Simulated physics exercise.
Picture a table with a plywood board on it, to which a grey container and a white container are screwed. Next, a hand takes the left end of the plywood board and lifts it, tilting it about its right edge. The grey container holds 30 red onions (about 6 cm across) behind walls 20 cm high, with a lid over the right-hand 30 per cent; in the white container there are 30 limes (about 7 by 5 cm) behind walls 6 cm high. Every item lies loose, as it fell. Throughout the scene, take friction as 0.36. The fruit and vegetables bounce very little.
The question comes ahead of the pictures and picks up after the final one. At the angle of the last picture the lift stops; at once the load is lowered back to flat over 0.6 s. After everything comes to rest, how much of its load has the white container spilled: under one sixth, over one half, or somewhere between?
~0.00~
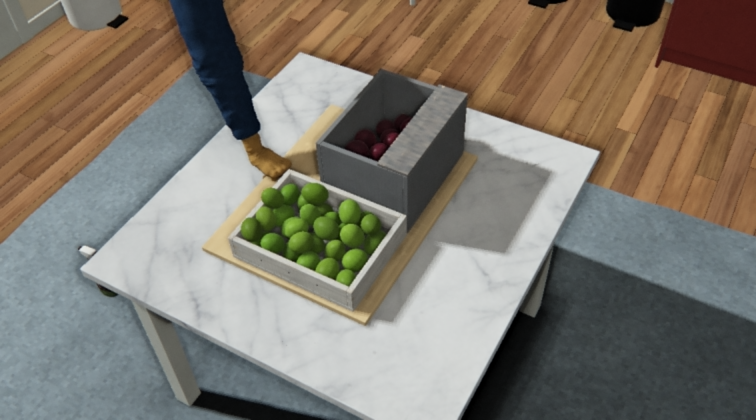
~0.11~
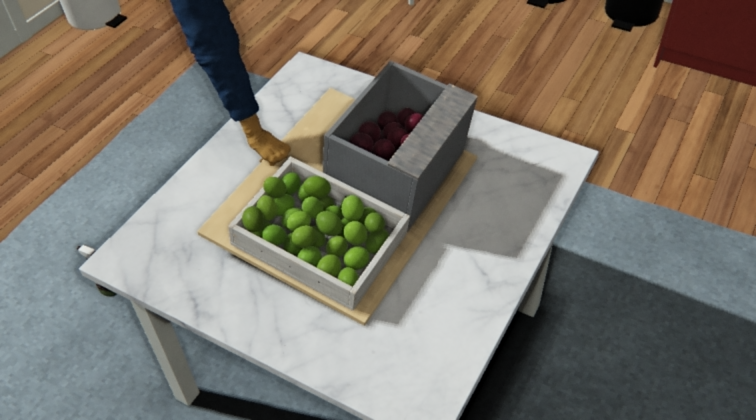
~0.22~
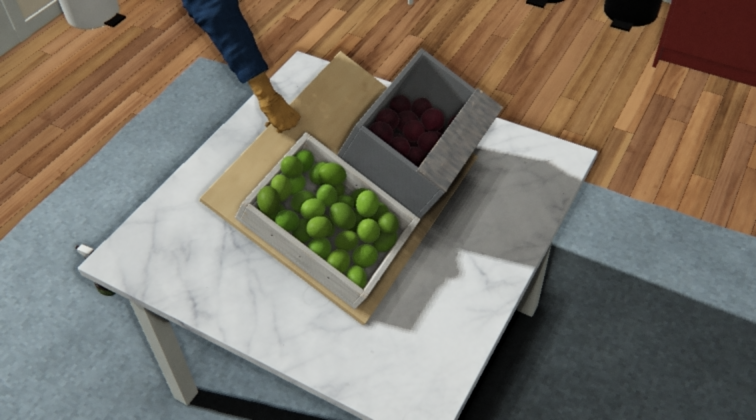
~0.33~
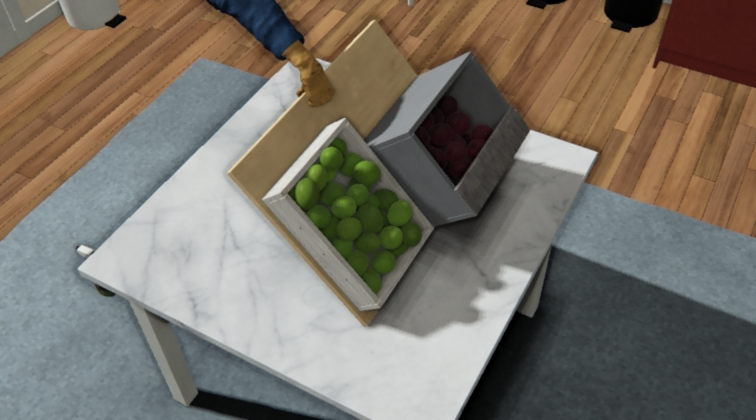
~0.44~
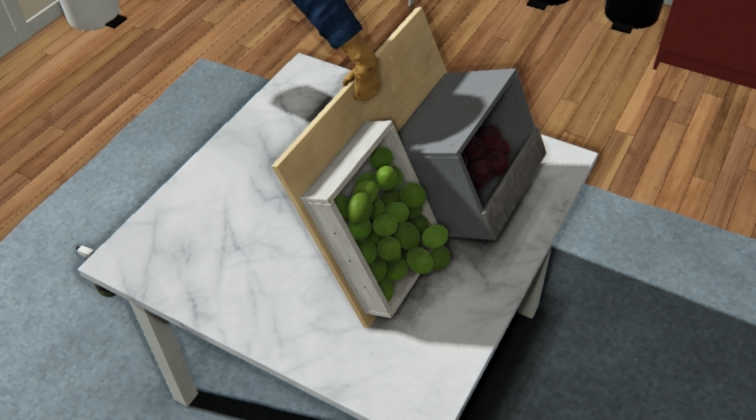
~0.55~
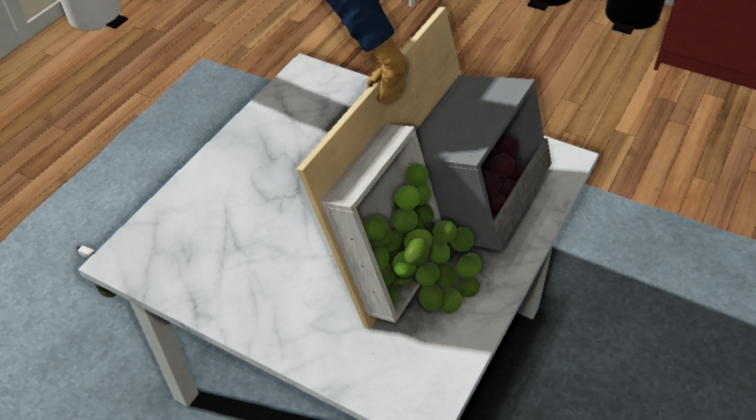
Escapees: The majority.
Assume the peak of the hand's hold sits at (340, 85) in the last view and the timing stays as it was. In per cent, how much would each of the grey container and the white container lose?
Grey container 0%, white container 40%.
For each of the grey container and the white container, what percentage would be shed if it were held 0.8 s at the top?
With that change, grey container sheds 0 percent and white container sheds 60 percent.
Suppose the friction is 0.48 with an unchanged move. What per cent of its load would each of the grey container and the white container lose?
Then grey container 0, white container 70 per cent.
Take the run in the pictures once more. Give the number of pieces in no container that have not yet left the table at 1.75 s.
Roughly 5 of them.
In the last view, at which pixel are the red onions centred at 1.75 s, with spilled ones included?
Near (399, 168).
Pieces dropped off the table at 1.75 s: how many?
Some 14 pieces.
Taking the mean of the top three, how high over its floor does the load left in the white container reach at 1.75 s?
About 8 cm.
After 0.74 s, tilt 56°; 0 of 30 out of the grey container and 16 of 30 out of the white container.
After 0.98 s, tilt 14°; 0 of 30 out of the grey container and 19 of 30 out of the white container.
After 1.32 s, tilt 0°; 0 of 30 out of the grey container and 19 of 30 out of the white container.
Final count (at 1.75 s), 0 of 30 out of the grey container and 19 of 30 out of the white container. Asked share, 19 of 30, 63 per cent.
